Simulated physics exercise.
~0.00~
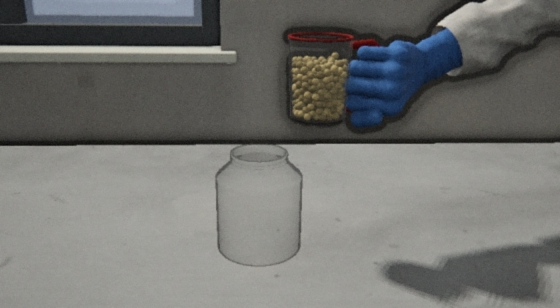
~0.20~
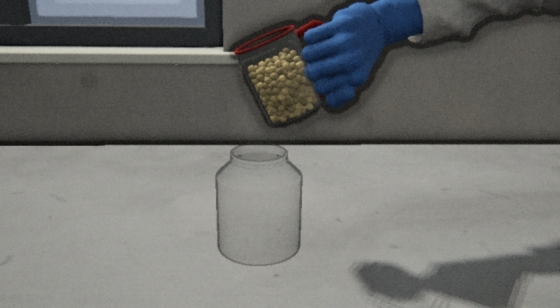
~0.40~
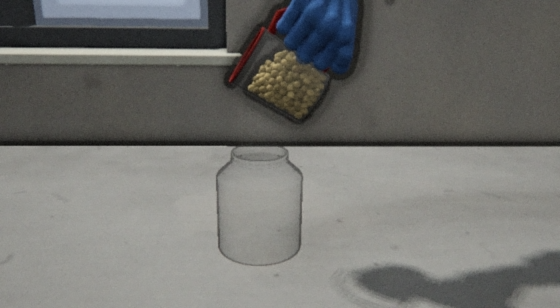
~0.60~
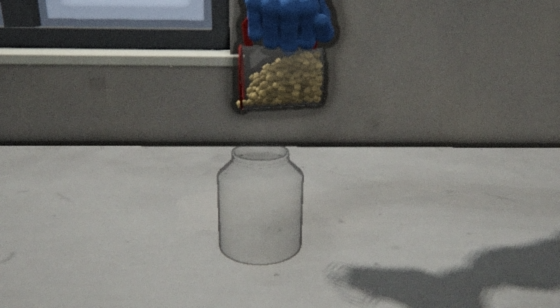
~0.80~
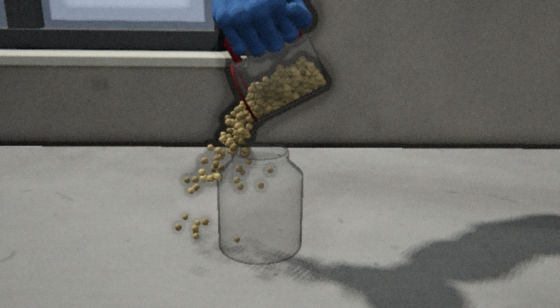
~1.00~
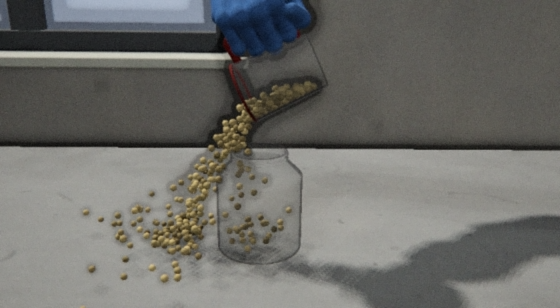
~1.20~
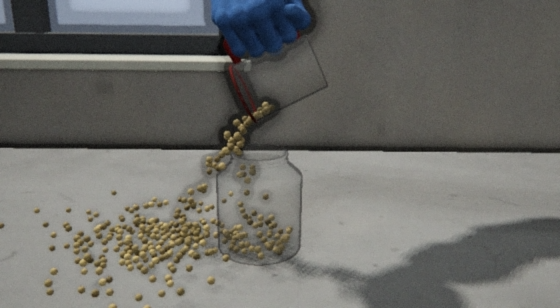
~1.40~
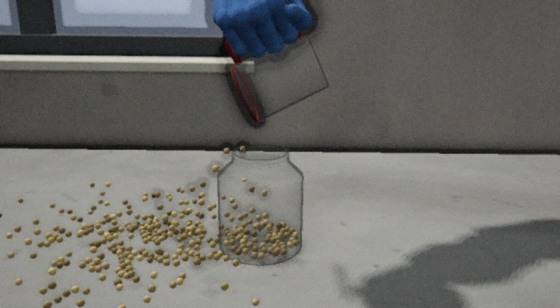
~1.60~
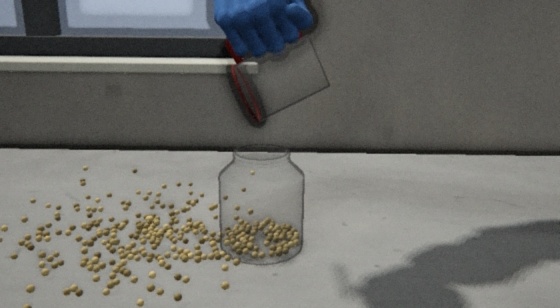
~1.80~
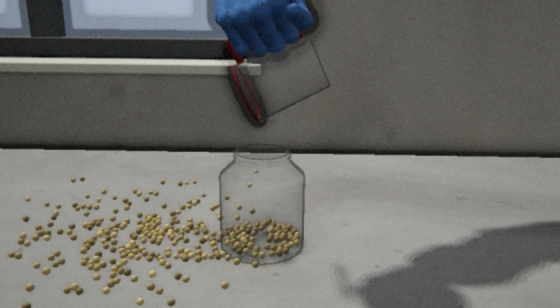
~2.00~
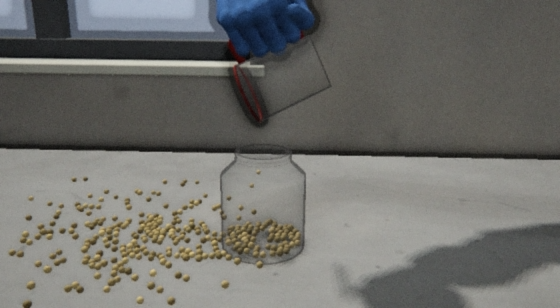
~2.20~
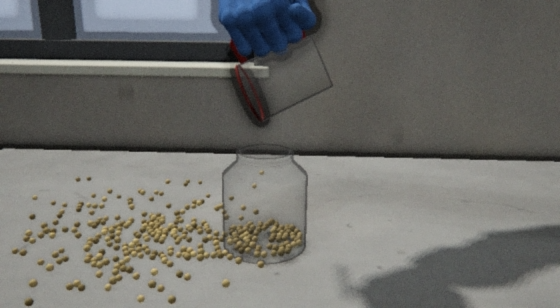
The clip shows a blue-gloved hand bringing a clear cup of soya beans over an open jar and tipping it; many beans miss the opening and scatter across the table to the left, leaving the cup empty and a small heap inside the jar.
